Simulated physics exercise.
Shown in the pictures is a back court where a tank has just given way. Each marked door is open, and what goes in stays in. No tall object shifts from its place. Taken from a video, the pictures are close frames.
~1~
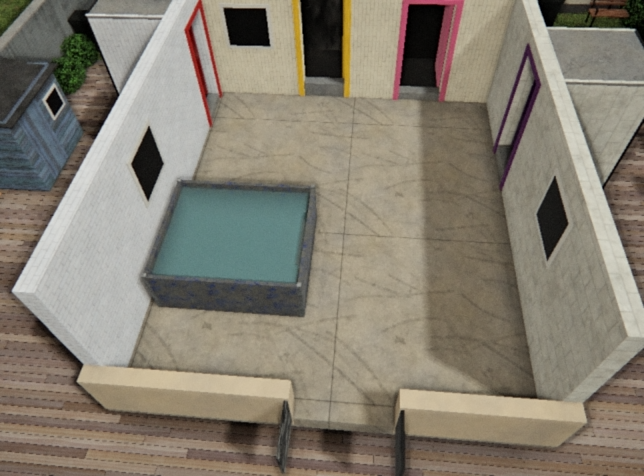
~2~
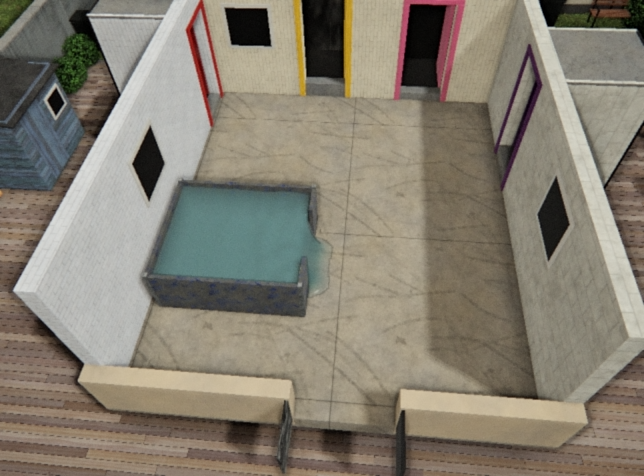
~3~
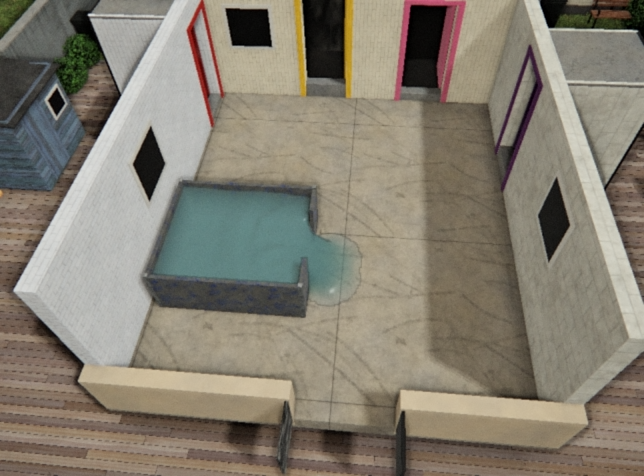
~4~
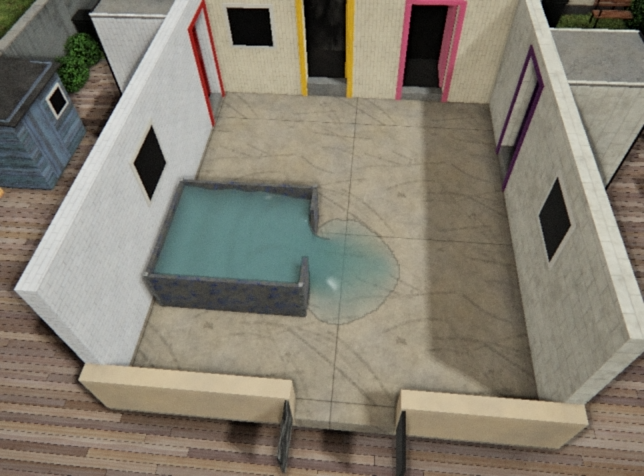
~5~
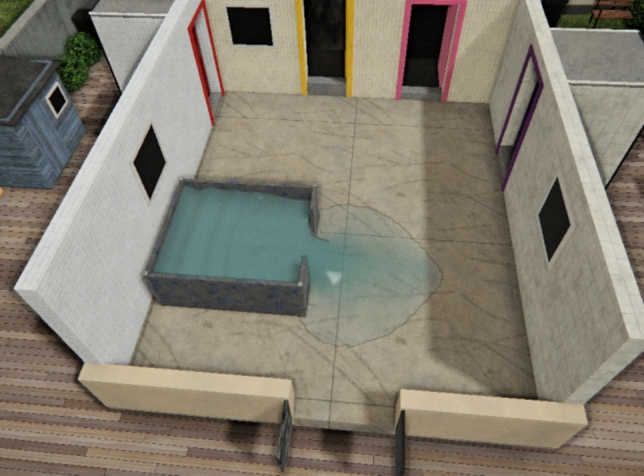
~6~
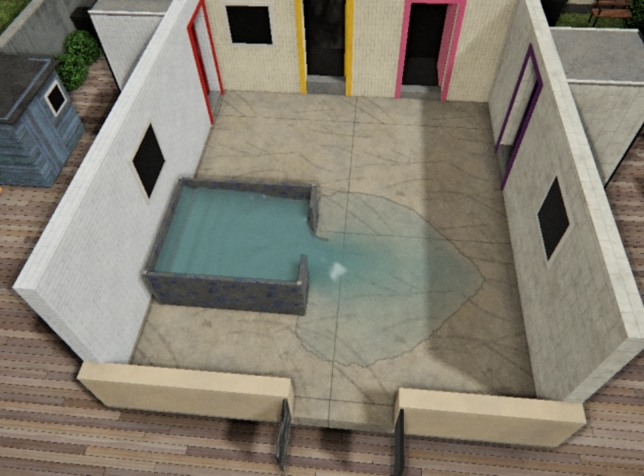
We see a walled back court with a raised tank of still, blue-green water; then a gap opens in its right side and water pours out, spreading rightward across the stone floor in a widening, rounded sheet.
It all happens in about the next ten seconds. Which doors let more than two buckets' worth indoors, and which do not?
My prediction: The yellow door gets two buckets or less inside. The red door gets two buckets or less inside. The purple door gets two buckets or less inside. The pink door gets two buckets or less inside.
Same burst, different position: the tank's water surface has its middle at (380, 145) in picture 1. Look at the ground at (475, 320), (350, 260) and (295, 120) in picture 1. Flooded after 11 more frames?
One after the other: Reached, untouched, untouched.
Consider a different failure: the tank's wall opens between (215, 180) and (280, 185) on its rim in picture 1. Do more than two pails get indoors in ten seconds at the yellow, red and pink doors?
I'd say the yellow one stays shy of the line, the red one crosses the line and the pink one stays shy of the line.
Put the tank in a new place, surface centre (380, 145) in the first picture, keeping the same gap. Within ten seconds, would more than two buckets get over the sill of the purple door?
As far as I can tell, the purple door gets swamped.
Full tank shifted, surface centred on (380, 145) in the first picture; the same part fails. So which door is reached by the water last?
Answer: The one in red.
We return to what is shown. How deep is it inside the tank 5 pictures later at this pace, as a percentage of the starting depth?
About 68 per cent.
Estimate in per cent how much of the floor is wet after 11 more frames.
Roughly 40 percent, I'd say.
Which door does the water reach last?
That would be the red-painted one.
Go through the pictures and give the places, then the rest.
In the first picture, still water in the open tank at (235, 232).
In the second picture, water pours out at (308, 255) and has run to (316, 292).
In the third picture, the front is at (349, 292), out from the gap at (308, 256).
In the fourth picture, the front is at (394, 276), out from the gap at (309, 256).
In the fifth picture, the front is at (438, 276), out from the gap at (308, 255).
In the sixth picture, water pours out at (307, 254) and has run to (477, 281).
A moment on, water covers 35 % of the floor; the yellow door not reached, the red door not reached, the purple door not reached, the pink door not reached.
Next, water covers 40 % of the floor; the yellow door not reached, the red door not reached, the purple door wet at the sill, nothing in, the pink door not reached.
Then, water covers 45 % of the floor; the yellow door not reached, the red door not reached, the purple door wet at the sill, nothing in, the pink door wet at the sill, nothing in.
Later, water covers 80 % of the floor; the yellow door wet at the sill, nothing in, the red door wet at the sill, nothing in, the purple door wet at the sill, nothing in, the pink door wet at the sill, nothing in.
In the end, water covers 95 % of the floor; the yellow door wet at the sill, nothing in, the red door wet at the sill, nothing in, the purple door wet at the sill, nothing in, the pink door wet at the sill, nothing in.
